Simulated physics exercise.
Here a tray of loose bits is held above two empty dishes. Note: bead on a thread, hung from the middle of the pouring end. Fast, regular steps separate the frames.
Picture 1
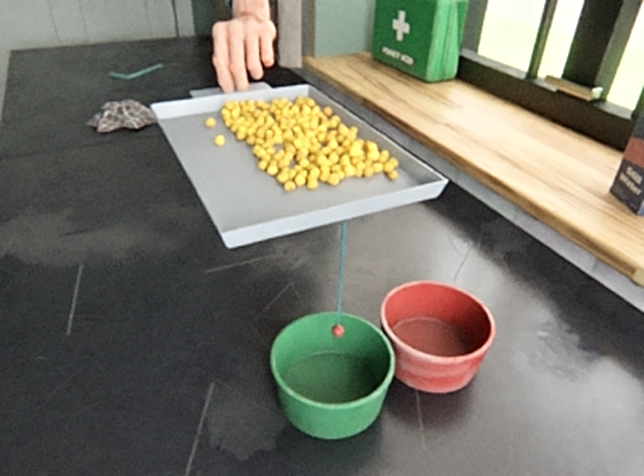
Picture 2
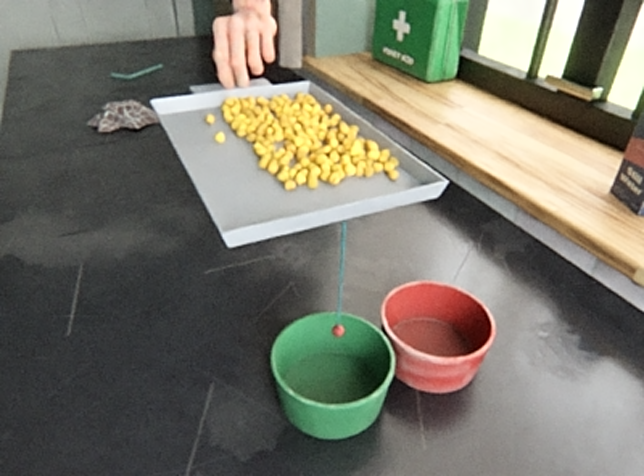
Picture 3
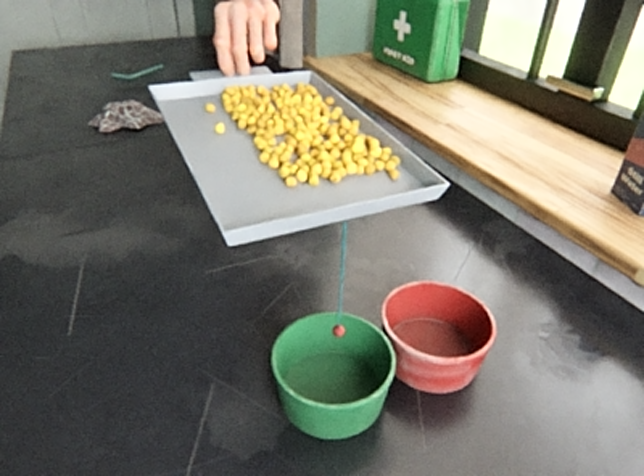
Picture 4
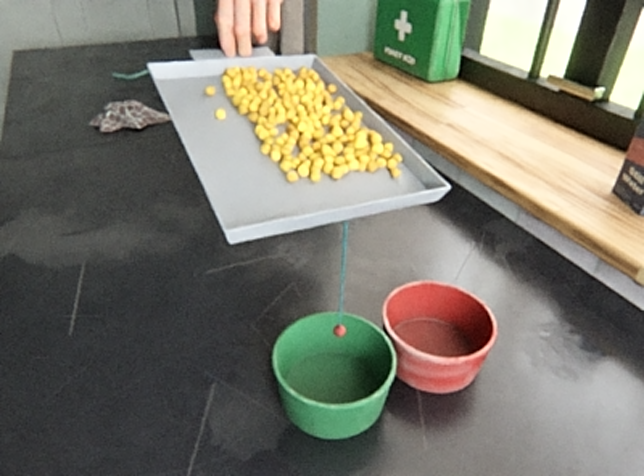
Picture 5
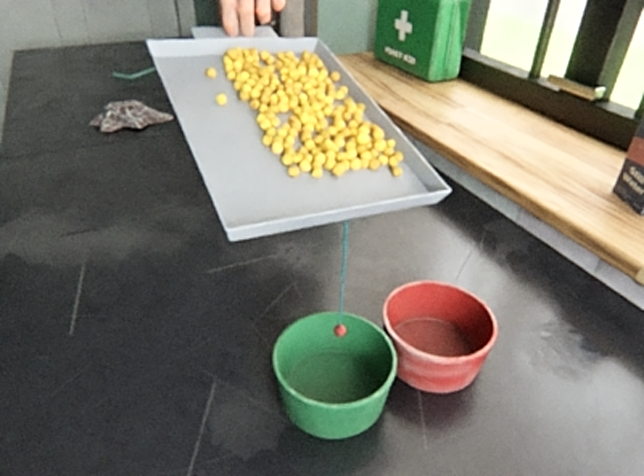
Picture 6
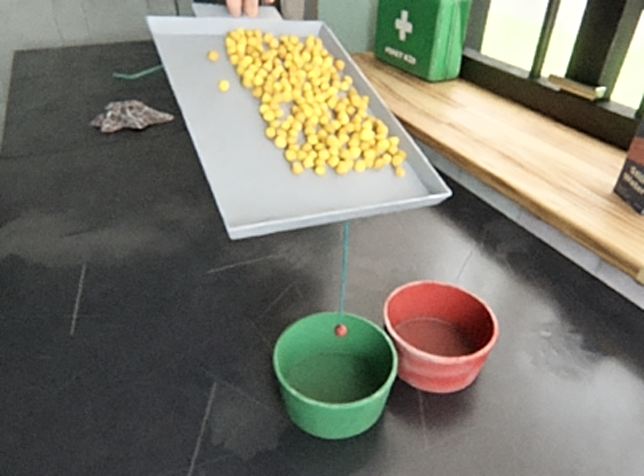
A gray tray heaped with yellow puffed corn balls gradually tilts as a hand raises its far end, its pouring edge staying above a green dish and a red dish, while a small bead hangs nearly still on a thread.
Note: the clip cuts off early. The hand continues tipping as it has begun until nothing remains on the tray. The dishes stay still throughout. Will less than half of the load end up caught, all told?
Looks like the dishes end up with the bulk of it in the end.
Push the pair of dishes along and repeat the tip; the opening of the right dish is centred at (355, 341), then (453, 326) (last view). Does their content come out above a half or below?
Held in all, by try: A smaller portion, then a larger portion.
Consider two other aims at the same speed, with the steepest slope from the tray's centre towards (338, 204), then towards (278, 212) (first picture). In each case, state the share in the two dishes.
Lab note: Try 1 = 50 %, try 2 = 30 %.
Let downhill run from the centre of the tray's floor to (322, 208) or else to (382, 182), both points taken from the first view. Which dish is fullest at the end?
Tilt 1: Left-side dish. Tilt 2: Right-side dish.
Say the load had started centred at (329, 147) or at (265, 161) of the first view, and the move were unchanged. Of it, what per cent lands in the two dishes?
70 % and 60 %.
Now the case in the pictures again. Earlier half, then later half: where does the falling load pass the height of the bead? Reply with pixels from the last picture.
First part (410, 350), rest (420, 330).
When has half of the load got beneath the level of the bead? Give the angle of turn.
The tilt then is about 110°.
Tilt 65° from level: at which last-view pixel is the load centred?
I'd mark the middle close to (386, 163).
Soon after the last picture, tray tipped steeply; nearly all on the tray; a stray few in the right dish; a stray few in the air.
A little later, tray tipped past a quarter turn; about a third on the tray; a small part in the left dish; a small part in the right dish; a small part outside both; about a third in the air.
Later still, tray tipped past a quarter turn; about a quarter in the left dish; about half in the right dish; about a third outside both.
At rest, tray tipped past a quarter turn; about a quarter in the left dish; about half in the right dish; about a third outside both.
